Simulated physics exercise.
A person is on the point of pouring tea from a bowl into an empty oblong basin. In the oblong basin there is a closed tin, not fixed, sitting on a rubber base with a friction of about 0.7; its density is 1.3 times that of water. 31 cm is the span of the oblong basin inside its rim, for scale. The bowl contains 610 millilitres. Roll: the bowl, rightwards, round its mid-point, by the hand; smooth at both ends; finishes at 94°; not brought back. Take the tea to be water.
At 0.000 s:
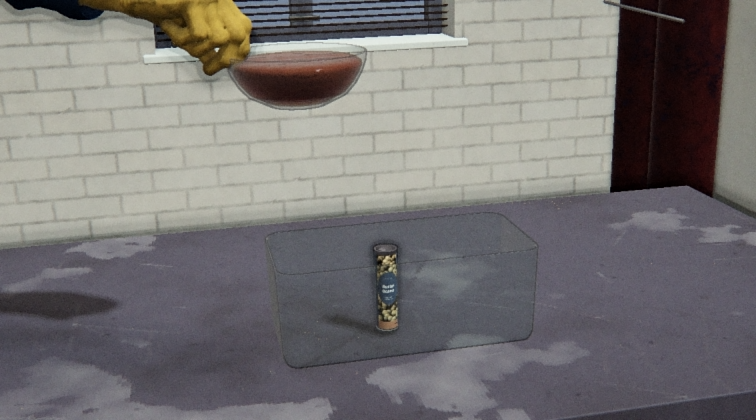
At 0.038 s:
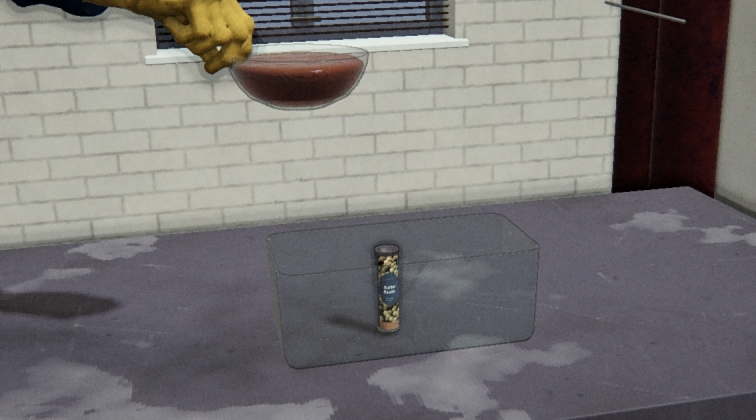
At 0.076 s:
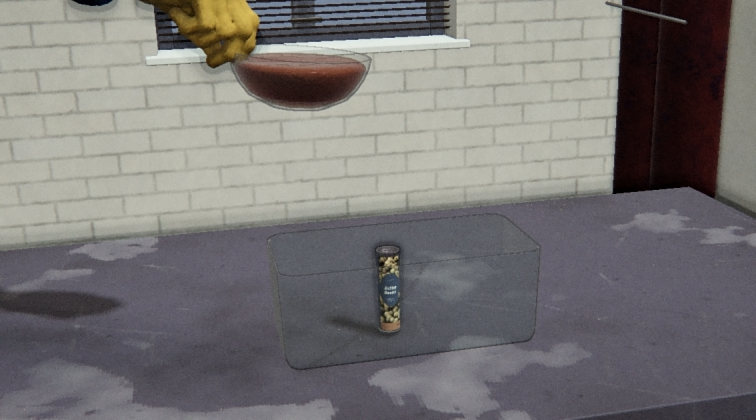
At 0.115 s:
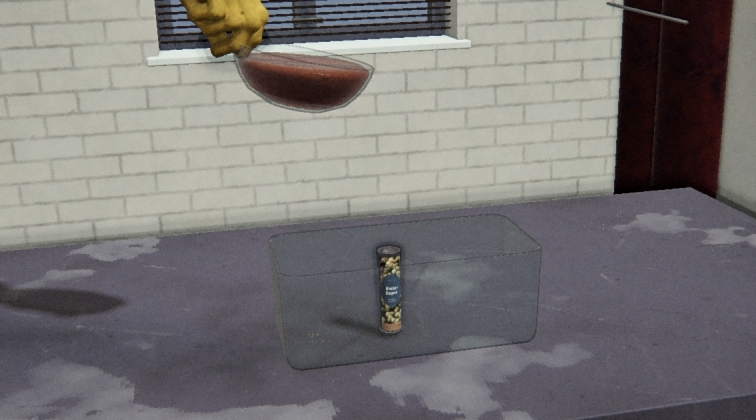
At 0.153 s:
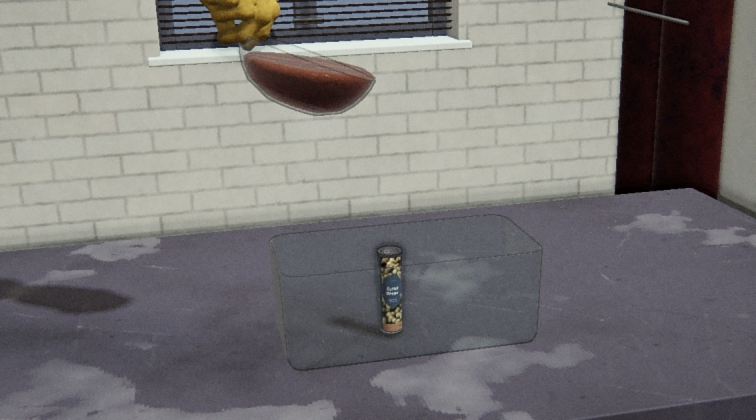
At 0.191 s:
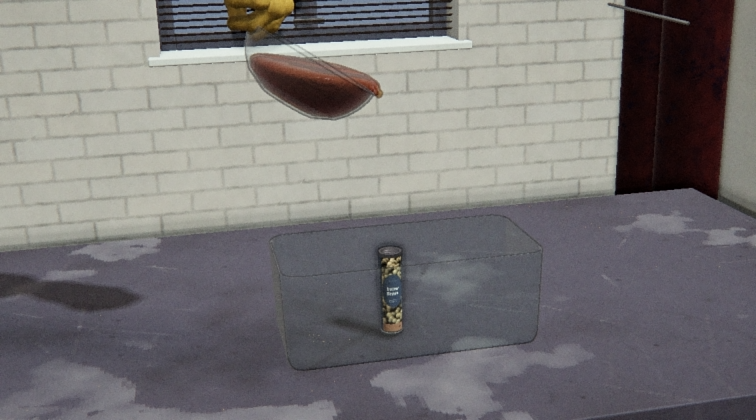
Bowl of reddish-brown liquid tilting to the right in a yellow-gloved hand above a clear basin holding a small patterned tin.
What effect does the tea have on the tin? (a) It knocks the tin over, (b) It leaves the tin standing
Answer: A.
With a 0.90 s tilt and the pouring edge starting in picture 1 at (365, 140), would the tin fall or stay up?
Then the tin remains standing.
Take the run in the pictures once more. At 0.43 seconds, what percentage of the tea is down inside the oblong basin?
About 24%.
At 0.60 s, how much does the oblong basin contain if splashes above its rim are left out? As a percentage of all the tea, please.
94 %, more or less.
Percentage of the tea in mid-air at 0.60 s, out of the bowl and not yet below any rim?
Estimated airborne part: Roughly 7 per cent.
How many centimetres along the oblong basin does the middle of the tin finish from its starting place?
All told, the tin's centre has moved close to 7.0 cm.
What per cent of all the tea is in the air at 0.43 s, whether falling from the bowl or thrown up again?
70 %.
By 0.43 s the tilt is 92° and 6 per cent is still to pour; the tin stands where it began.
By 0.60 s the tilt is 94° and 0 per cent is still to pour; the tin leans 12°.
By 0.77 s the tilt is 94° and 0 per cent is still to pour; the tin lies on its side.
By 0.97 s the tilt is 94° and 0 per cent is still to pour; the tin lies on its side.
At rest the tin lies on its side.
